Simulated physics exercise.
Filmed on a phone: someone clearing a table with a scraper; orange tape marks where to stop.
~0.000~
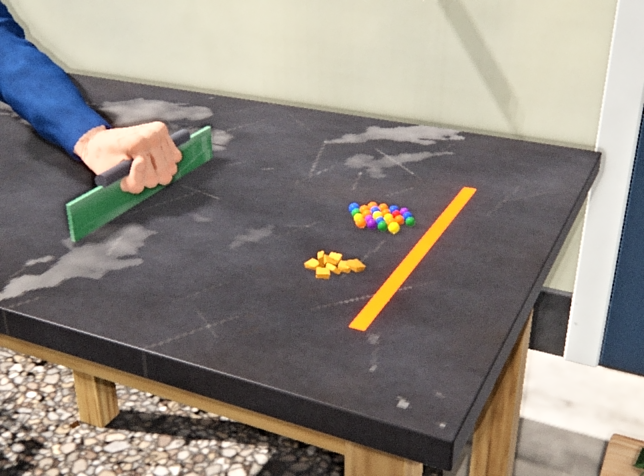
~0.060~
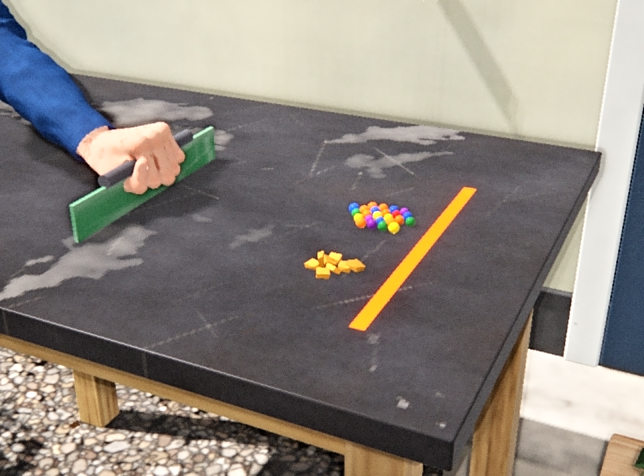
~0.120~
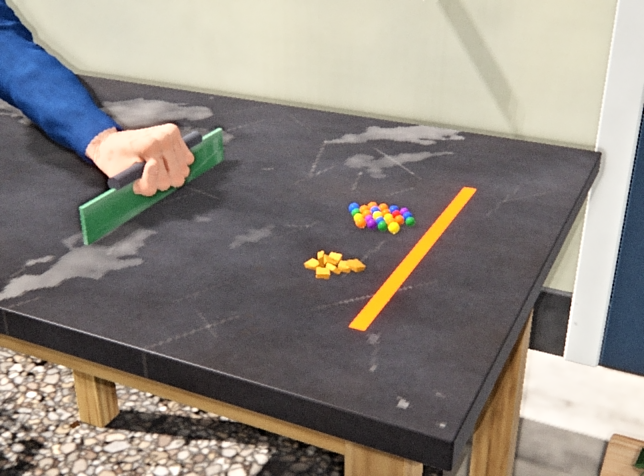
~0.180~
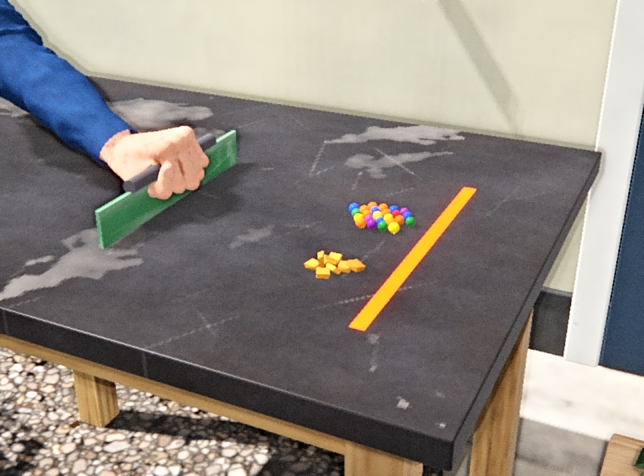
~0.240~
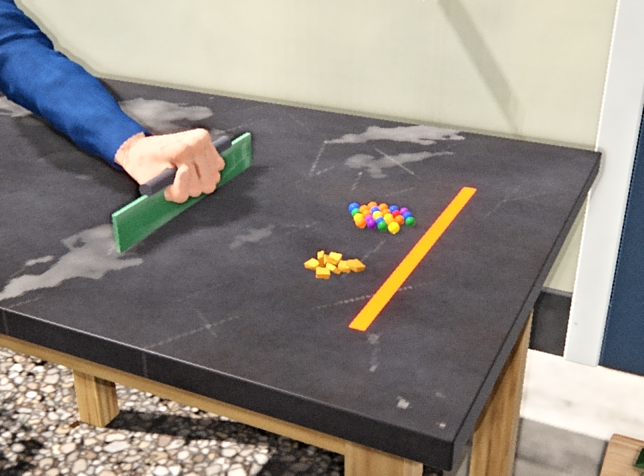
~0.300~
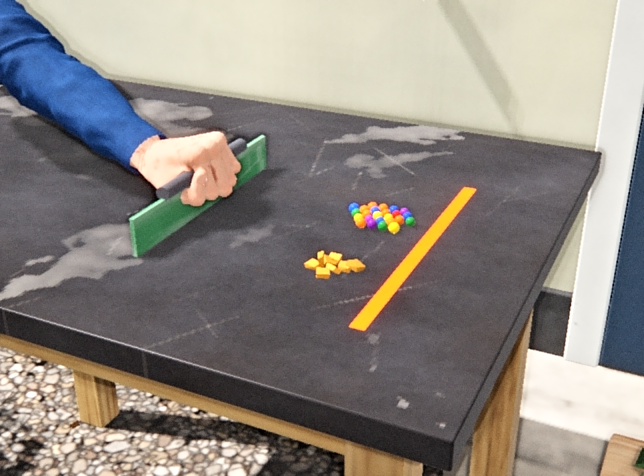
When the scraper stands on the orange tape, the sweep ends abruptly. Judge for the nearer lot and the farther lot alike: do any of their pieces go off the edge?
Nearer lot: No spillage. Farther lot: Spillage.
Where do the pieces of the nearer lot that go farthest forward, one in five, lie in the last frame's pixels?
Around (440, 282).
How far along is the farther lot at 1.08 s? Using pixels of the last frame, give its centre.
(469, 231), roughly.
Around 0.68 s, scraper still moving, near (315, 194); nearer lot all on the table, its front near (356, 266); farther lot all on the table, its front near (410, 222).
Around 1.08 s, scraper stopped at the orange tape; nearer lot all on the table, its front near (444, 276); farther lot all on the table, its front near (507, 230).
Around 1.36 s, scraper stopped at the orange tape; nearer lot all on the table, its front near (450, 277); farther lot a small part over the edge.
Finally (1.8 s), scraper stopped at the orange tape; nearer lot all on the table, its front near (450, 277); farther lot all over the edge.
